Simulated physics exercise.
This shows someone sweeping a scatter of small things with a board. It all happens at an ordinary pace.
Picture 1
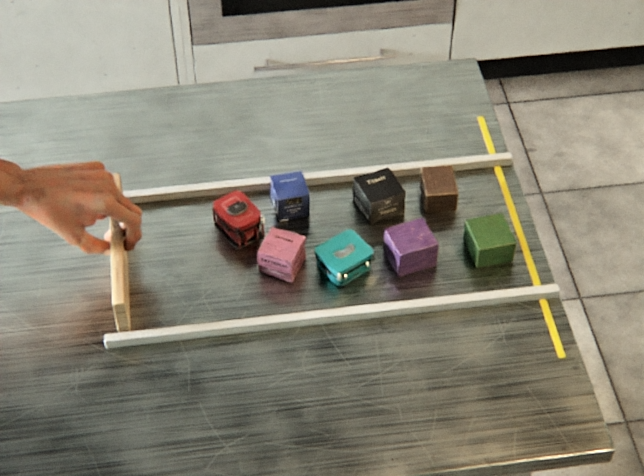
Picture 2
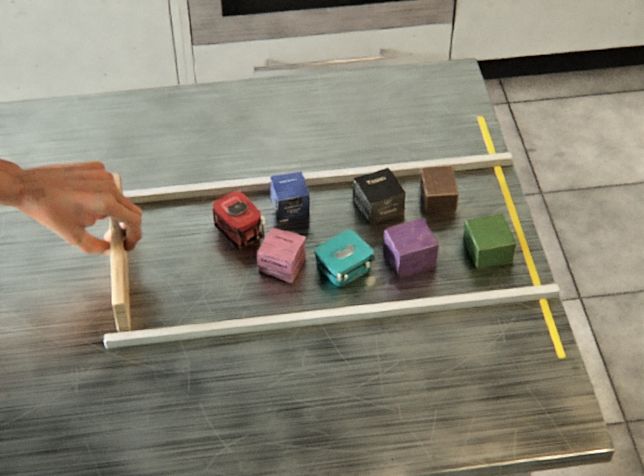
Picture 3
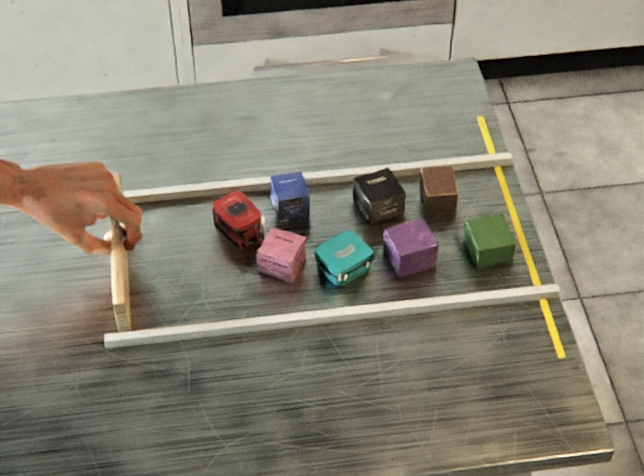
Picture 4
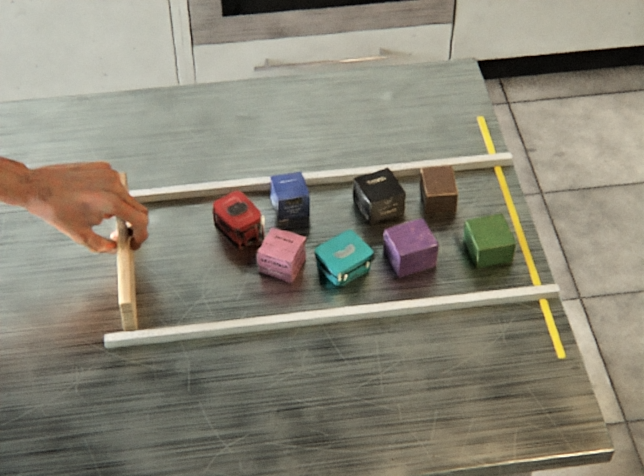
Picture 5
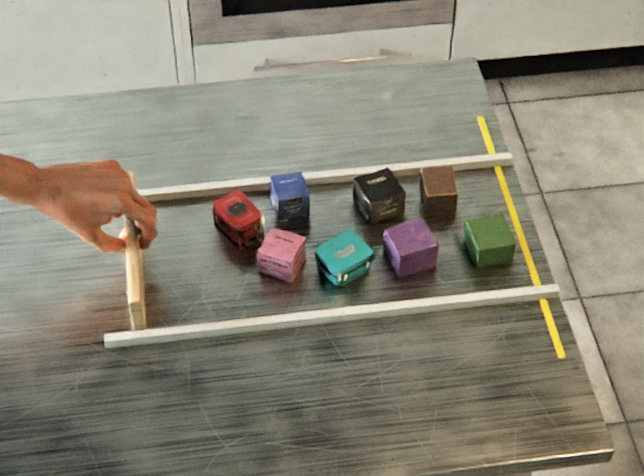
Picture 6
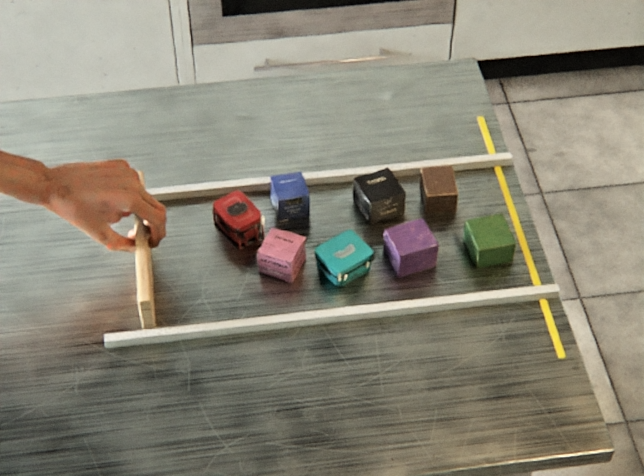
A hand grips an upright wooden board at the left of a brushed metal tabletop, seen from above at an angle, with pale cabinets and grey floor tiles beyond. Between two white rails sit eight small blocks and cases, red, blue, pink, teal, black, purple, brown and green, near a yellow tape strip. After staying still, the hand slides the board slightly right, touching nothing else, the camera fixed.
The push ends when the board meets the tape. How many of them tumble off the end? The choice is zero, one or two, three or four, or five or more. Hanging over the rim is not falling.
Outcome: The number that fall off is five or more.
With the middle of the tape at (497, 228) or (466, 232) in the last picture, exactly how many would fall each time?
Try by try, 5 and 3.
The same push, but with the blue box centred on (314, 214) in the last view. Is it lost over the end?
From there it goes over.
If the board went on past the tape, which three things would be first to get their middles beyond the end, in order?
They are the green block, the purple block, the brown block.
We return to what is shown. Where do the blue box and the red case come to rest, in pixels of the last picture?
About (519, 166), and the other about (528, 197).
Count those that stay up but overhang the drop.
The number is 3.
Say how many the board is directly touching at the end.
In contact: 3.
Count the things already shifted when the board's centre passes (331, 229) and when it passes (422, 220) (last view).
First 7, then 8.
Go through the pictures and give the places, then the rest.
In the first picture, green block (489, 241); brown block (439, 189); purple block (411, 248); board (119, 252); tape (518, 226).
In the second picture, brown block (439, 189); black box (379, 196).
In the third picture, purple block (411, 248); blue box (290, 197).
In the fourth picture, green block (489, 241); red case (238, 220).
In the fifth picture, brown block (439, 189); board (134, 250).
In the sixth picture, green block (489, 241); brown block (439, 189); purple block (411, 248); board (143, 249); tape (518, 226).
Soon after, none off yet; green block at rest near (489, 241); brown block at rest near (439, 189); purple block moving near (415, 248).
At rest, the number that fall off is five or more; fallen, turquoise case, black box, purple block, brown block and green block.
